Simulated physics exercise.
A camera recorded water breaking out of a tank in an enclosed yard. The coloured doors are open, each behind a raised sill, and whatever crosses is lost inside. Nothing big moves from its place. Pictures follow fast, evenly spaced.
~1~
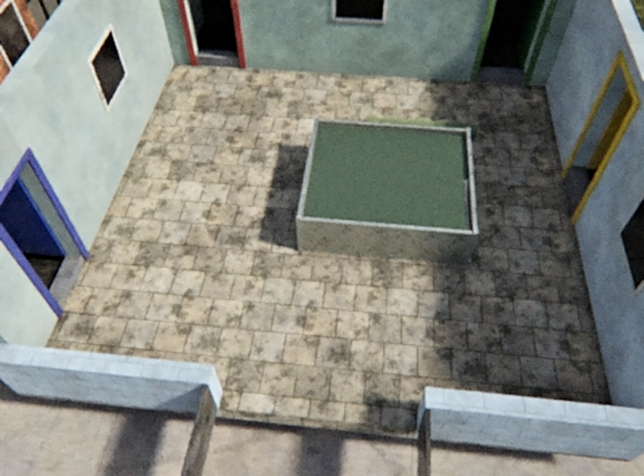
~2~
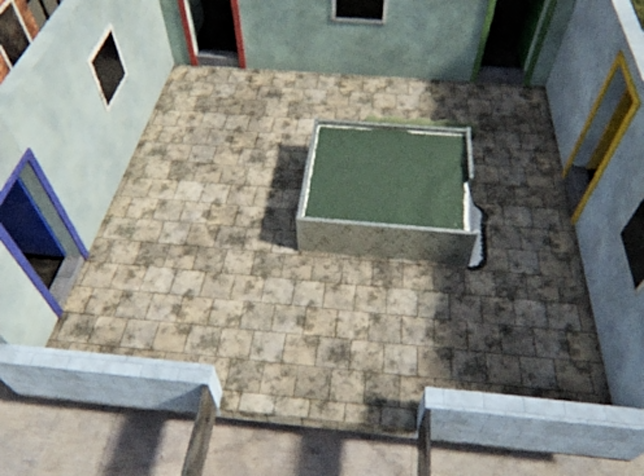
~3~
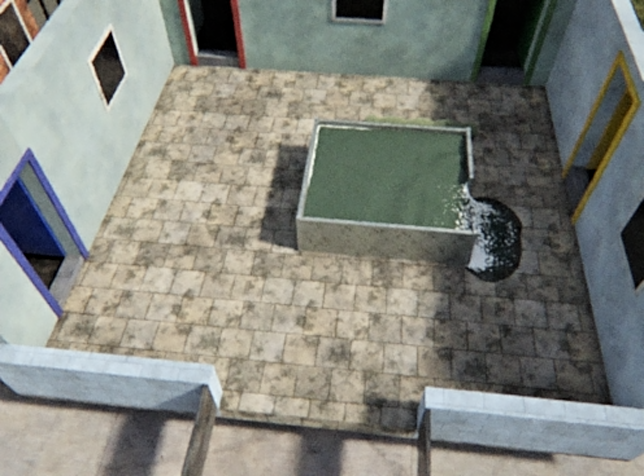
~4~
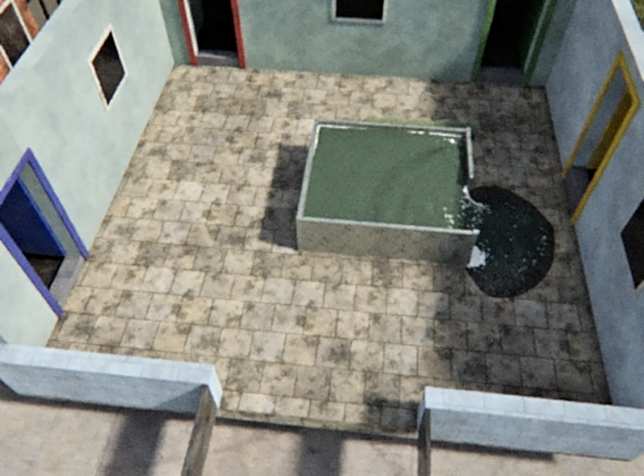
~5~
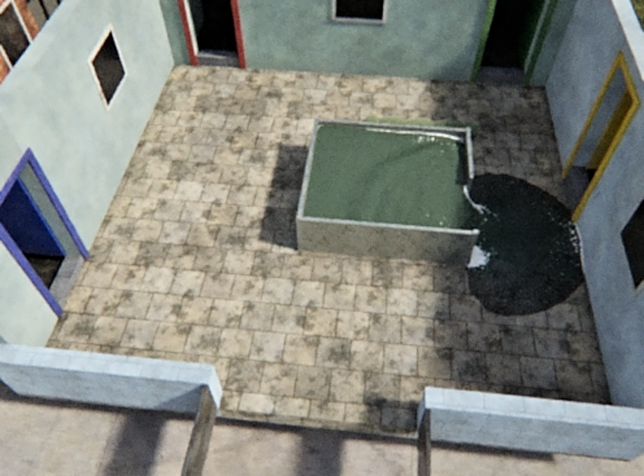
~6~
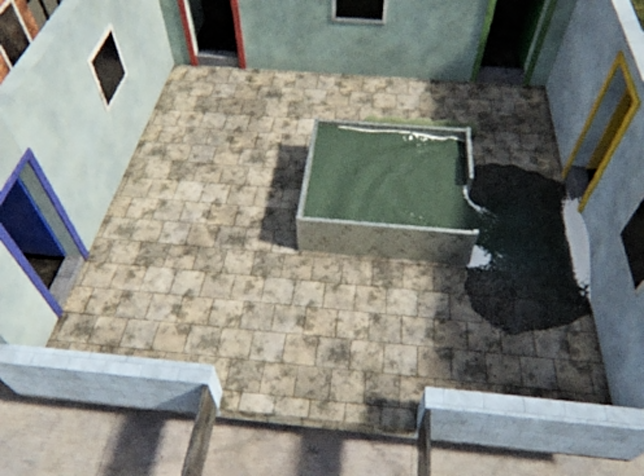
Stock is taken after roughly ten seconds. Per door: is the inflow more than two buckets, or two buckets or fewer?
As I see it, I expect the green door to let through an acceptable amount; I expect the blue door to let through an acceptable amount; I expect the red door to let through an acceptable amount; I expect the yellow door to let through an acceptable amount.
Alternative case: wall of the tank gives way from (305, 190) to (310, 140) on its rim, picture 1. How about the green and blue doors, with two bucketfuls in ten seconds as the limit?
Note - green door: Short of the mark, blue door: Past the mark.
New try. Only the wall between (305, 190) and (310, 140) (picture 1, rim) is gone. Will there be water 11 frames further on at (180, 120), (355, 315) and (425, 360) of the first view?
Sequence: Wetted / spared / spared.
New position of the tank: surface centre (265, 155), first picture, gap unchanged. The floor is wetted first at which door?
That would be the yellow door.
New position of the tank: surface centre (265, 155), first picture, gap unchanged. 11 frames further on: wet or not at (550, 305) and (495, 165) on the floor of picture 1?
Submerged, then submerged.
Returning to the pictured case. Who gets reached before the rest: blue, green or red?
Clearly the green-painted one.
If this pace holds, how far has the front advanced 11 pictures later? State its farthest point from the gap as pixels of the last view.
My best guess is about (541, 91).
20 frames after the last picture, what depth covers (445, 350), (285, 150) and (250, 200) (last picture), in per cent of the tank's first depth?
Going in order, roughly 8, 0 and 0 %.
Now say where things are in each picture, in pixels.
Still water in the water tank at (389, 175), in the first frame.
The front is at a hidden place, out from the gap at (465, 224), in the second frame.
The front is at (509, 213), out from the gap at (465, 226), in the third frame.
Water pours out at (464, 227) and has run to (545, 225), in the fourth frame.
The front is at (570, 215), out from the gap at (464, 227), in the fifth frame.
Water pours out at (464, 227) and has run to (565, 191), in the sixth frame.
A moment on, water covers 10 % of the floor; the green door not reached, the blue door not reached, the red door not reached, the yellow door wet at the sill, nothing in.
Next, water covers 20 % of the floor; the green door wet at the sill, nothing in, the blue door not reached, the red door not reached, the yellow door wet at the sill, nothing in.
Then, water covers 40 % of the floor; the green door under two buckets in, the blue door not reached, the red door not reached, the yellow door under two buckets in.
Later, water covers 85 % of the floor; the green door under two buckets in, the blue door wet at the sill, nothing in, the red door wet at the sill, nothing in, the yellow door under two buckets in.
In the end, water covers 95 % of the floor; the green door under two buckets in, the blue door wet at the sill, nothing in, the red door wet at the sill, nothing in, the yellow door under two buckets in.
